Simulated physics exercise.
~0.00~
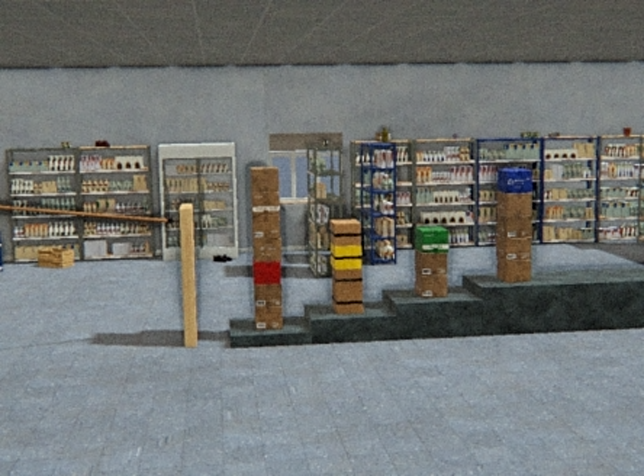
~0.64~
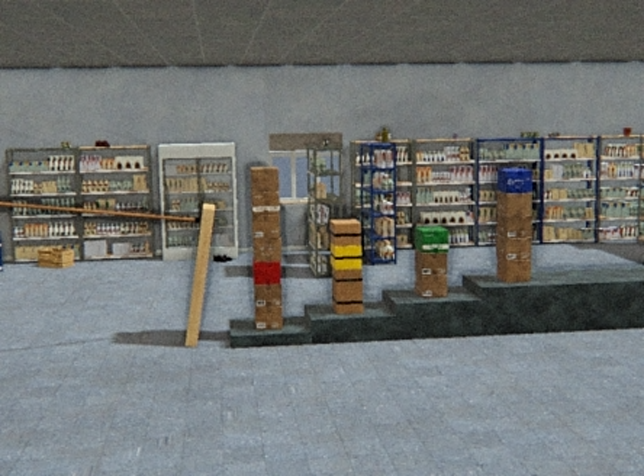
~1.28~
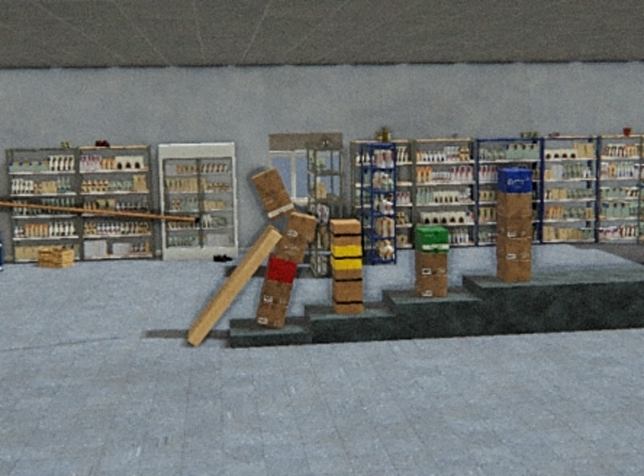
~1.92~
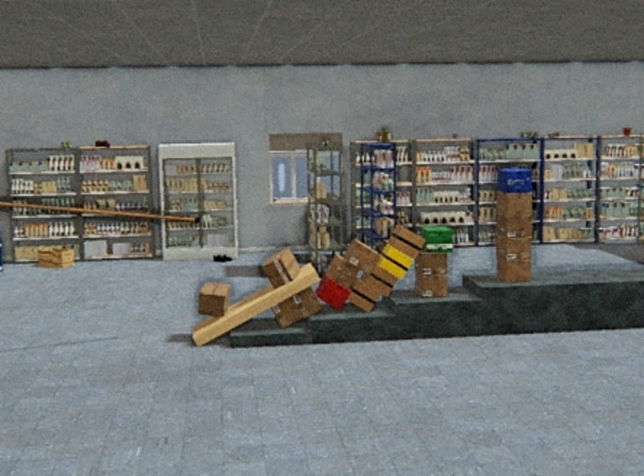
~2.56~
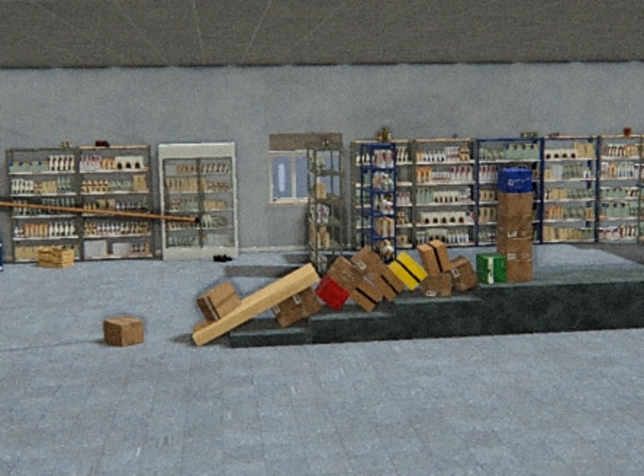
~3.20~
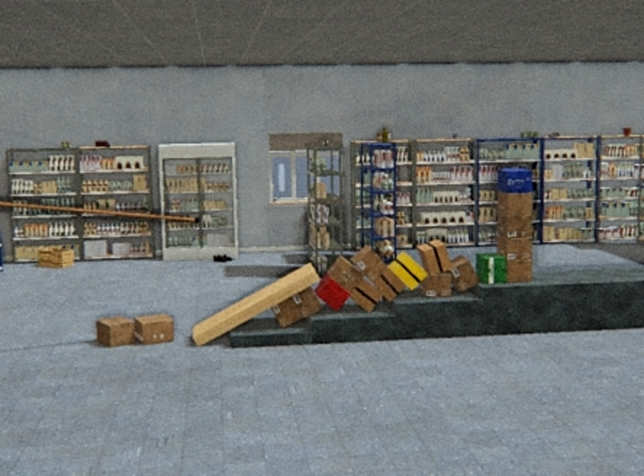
A pale wooden board stands upright left of four stacks of brown cartons on dark rising steps, seen from the front in a wide room with stocked shelves along the back wall. A long pole at the left shifts slightly right as the board tips toward the nearest stack. The board knocks over that tall stack with the red carton, which topples into the yellow one. That stack falls against the green-topped stack and brings it down too. Two cartons end on the floor at left, the green carton lies on its side, and the blue-topped stack stays standing.
